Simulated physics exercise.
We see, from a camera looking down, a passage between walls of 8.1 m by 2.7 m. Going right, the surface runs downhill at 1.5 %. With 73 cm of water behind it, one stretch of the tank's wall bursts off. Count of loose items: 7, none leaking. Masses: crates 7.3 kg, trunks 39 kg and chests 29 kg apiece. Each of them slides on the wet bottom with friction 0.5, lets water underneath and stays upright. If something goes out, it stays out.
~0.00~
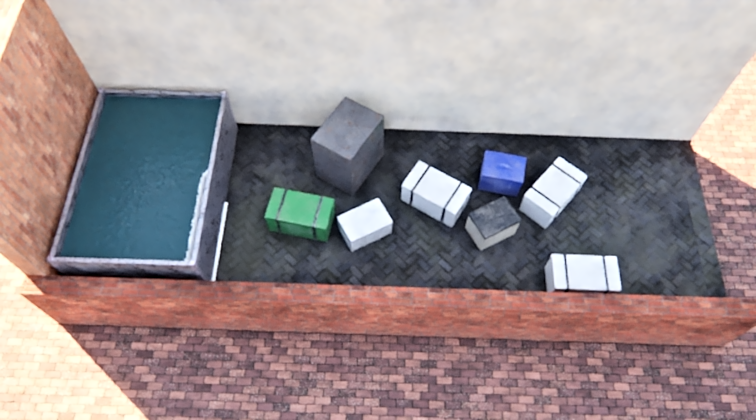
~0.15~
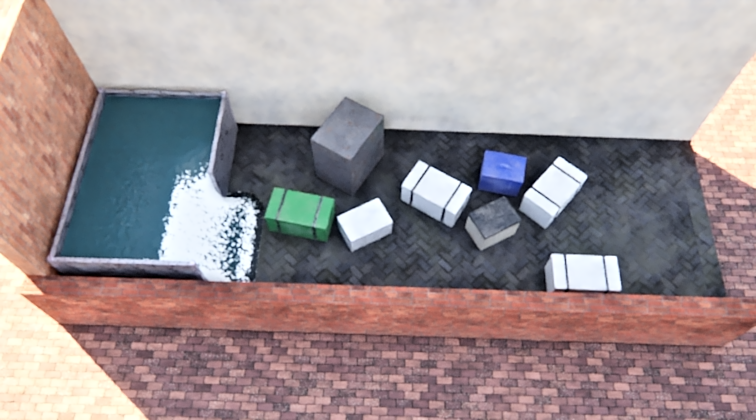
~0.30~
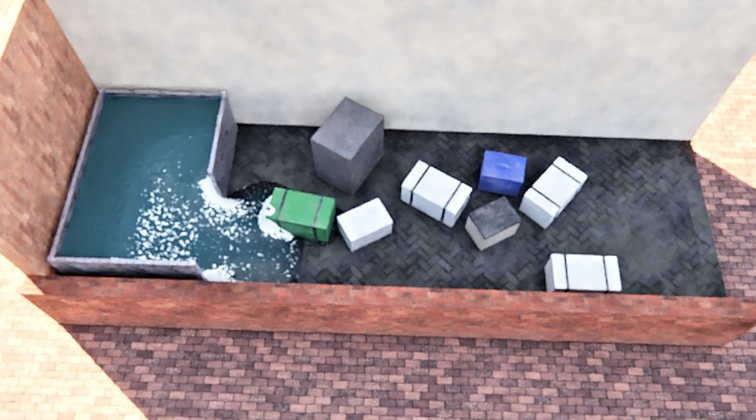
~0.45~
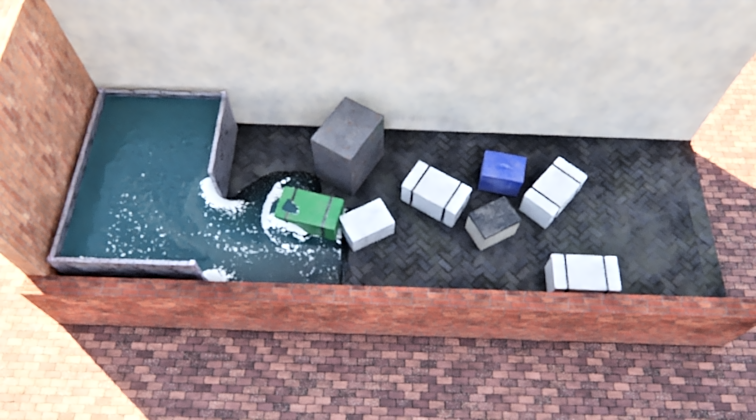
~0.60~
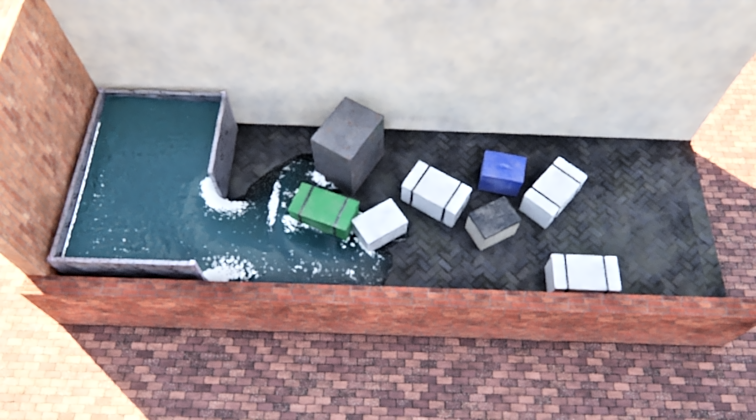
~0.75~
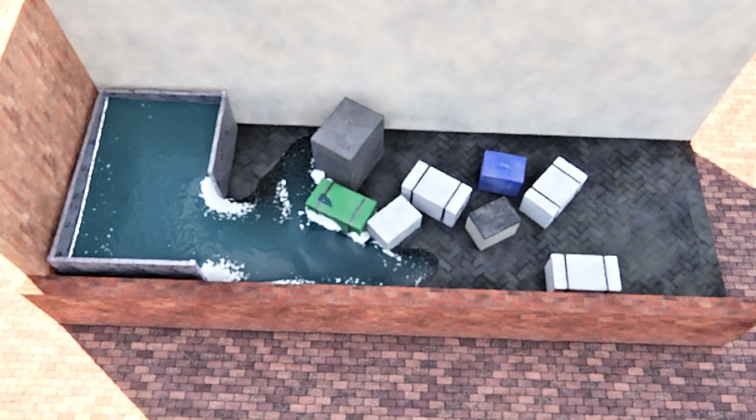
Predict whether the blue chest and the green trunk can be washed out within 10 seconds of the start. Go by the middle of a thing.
At the end, blue chest: Out in time, green trunk: Out in time.
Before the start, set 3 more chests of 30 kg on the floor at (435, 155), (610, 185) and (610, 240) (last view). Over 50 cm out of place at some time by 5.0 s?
Item one within the mark, item two beyond the mark, item three beyond the mark.
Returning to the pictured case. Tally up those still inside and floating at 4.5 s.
2.
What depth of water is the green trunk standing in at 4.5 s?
About 12 cm.
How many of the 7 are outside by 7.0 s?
By that point, 6.
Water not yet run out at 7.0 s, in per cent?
Around 46 % of the water.
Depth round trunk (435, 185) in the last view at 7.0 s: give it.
Depth: Near 6 cm.
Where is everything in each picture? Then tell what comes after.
The first frame shows the blue chest at (504, 166), on the bottom; the green trunk at (299, 208), on the bottom; water covers 3.7 m2; 0 of 7 have shifted.
The second frame shows the blue chest at (504, 166) rests on the ground; the green trunk at (299, 208) rests on the ground; water covers 4.5 m2; 0 of 7 have shifted.
The third frame shows the blue chest at (504, 166), on the bottom; the green trunk at (300, 208) rests on the ground; water covers 5.3 m2; 0 of 7 have shifted.
The fourth frame shows the blue chest at (504, 166) rests on the ground; the green trunk at (309, 208) rests on the ground, 12 cm from its start; 6.2 m2 under water; 1 of 7 have shifted.
The fifth frame shows the blue chest at (504, 166), on the bottom; the green trunk at (323, 206) rests on the ground, 31 cm from its start; water covers 7.0 m2; 2 of 7 have shifted.
The sixth frame shows the blue chest at (504, 166) rests on the ground; the green trunk at (341, 203) rests on the ground, 53 cm from its start; water covers 7.8 m2; 2 of 7 have shifted.
After 2.0 s the blue chest is near (508, 163), 0.1 m from its start, aground; the green trunk is near (453, 197), 2.0 m from its start, afloat; 0 of 7 are out; 2 afloat.
After 4.5 s the blue chest has gone out; the green trunk is near (685, 165), 5.2 m from its start, afloat; 4 of 7 are out; 2 afloat.
After 7.0 s the blue chest has gone out; the green trunk has gone out; 6 of 7 are out; 0 afloat.
After 10.0 s the blue chest has gone out; the green trunk has gone out; 6 of 7 are out; 0 afloat.
